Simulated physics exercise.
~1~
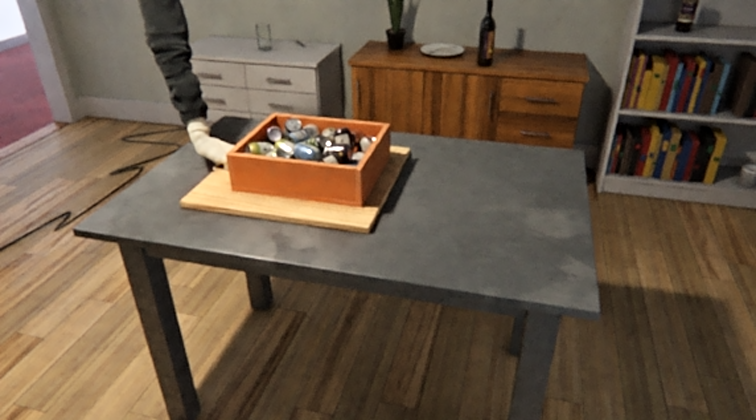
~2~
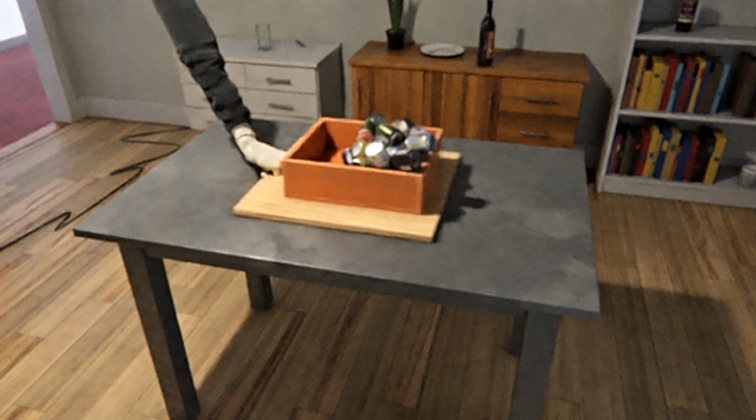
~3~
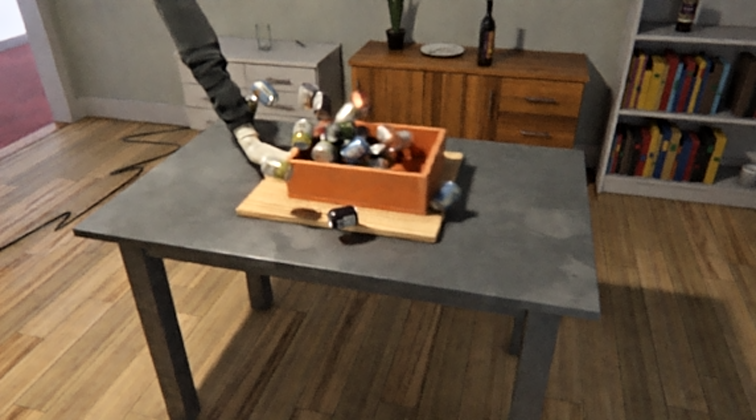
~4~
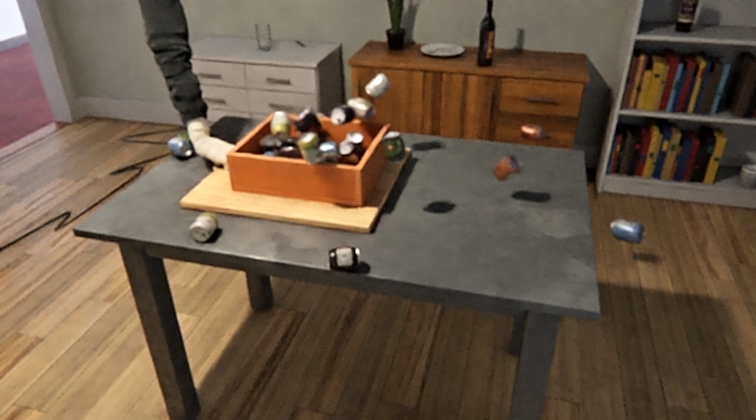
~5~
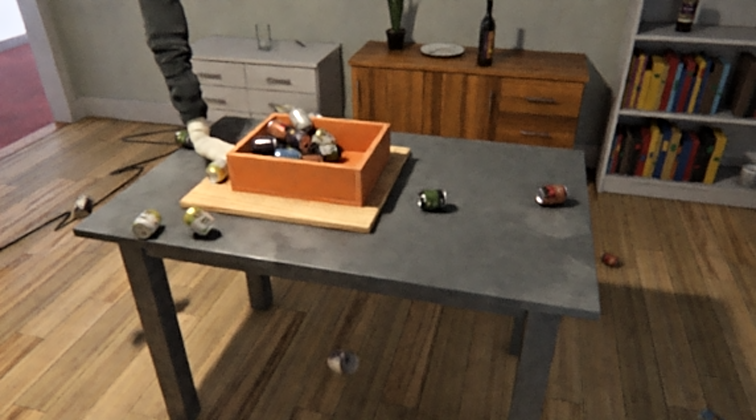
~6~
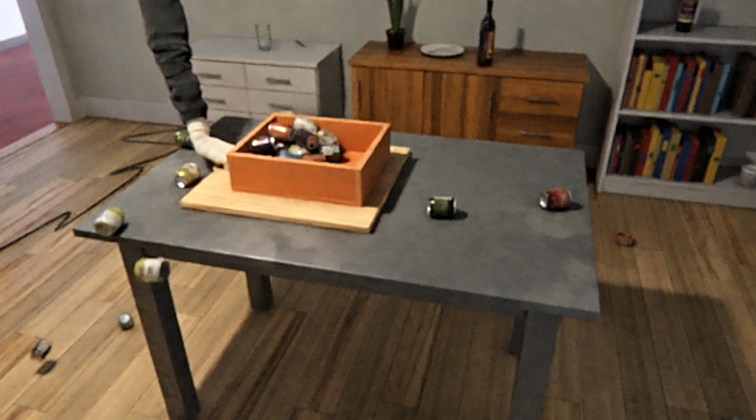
An orange box full of mini cans, fixed to a board on a dark table, was shoved right and pulled back left by a gloved hand, flinging many cans out; several ended up on the tabletop and floor while the rest stayed inside.
